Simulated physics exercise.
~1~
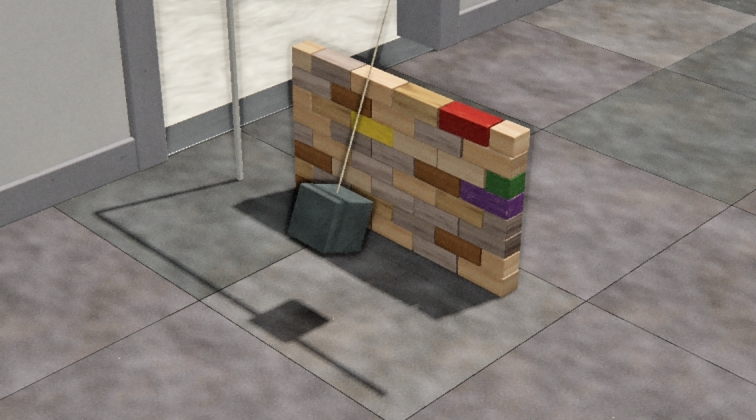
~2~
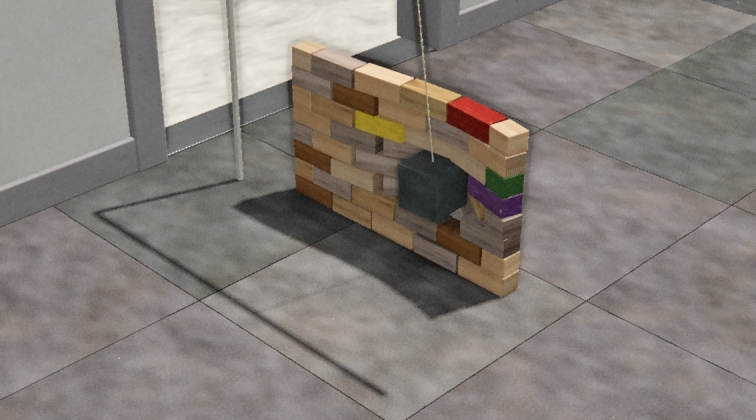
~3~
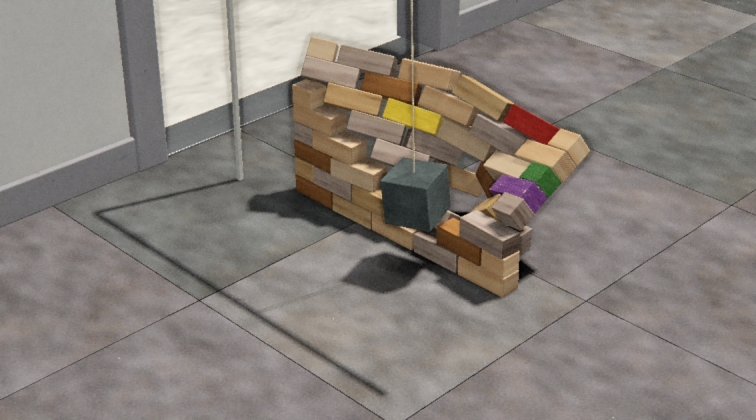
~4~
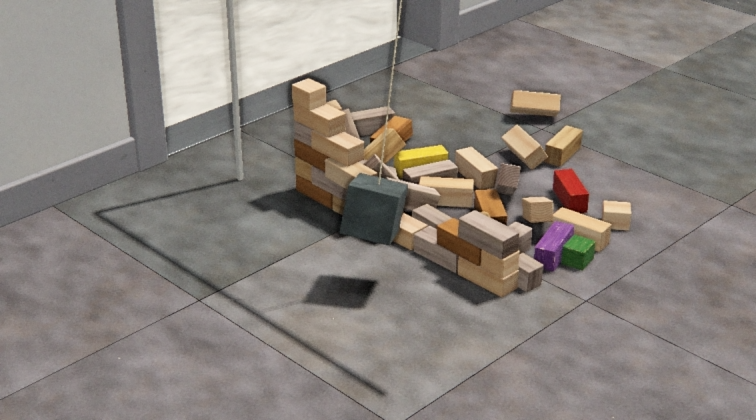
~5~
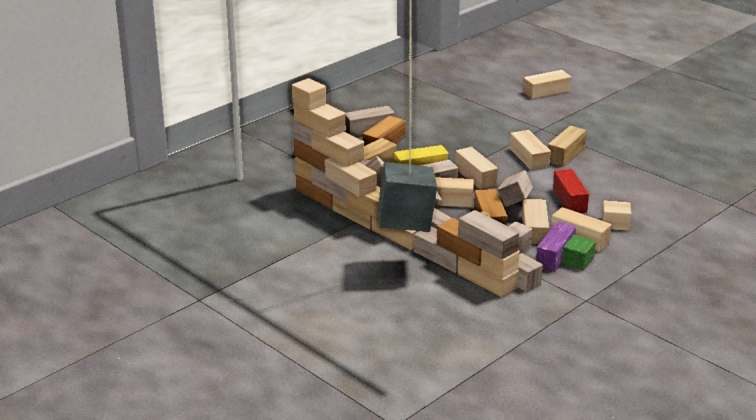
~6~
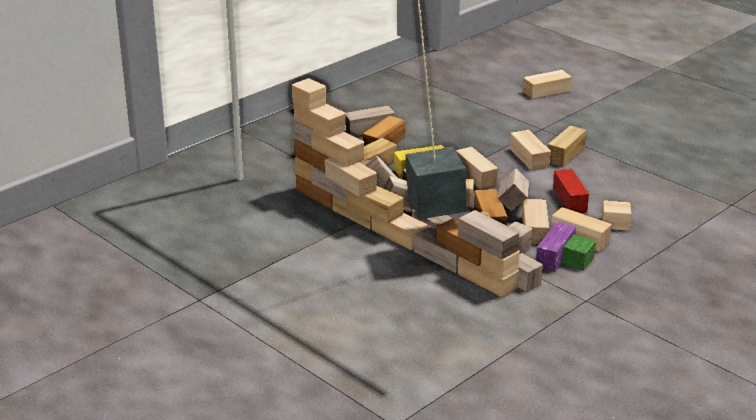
A dark block on a line swings into a wooden block wall, toppling much of it.
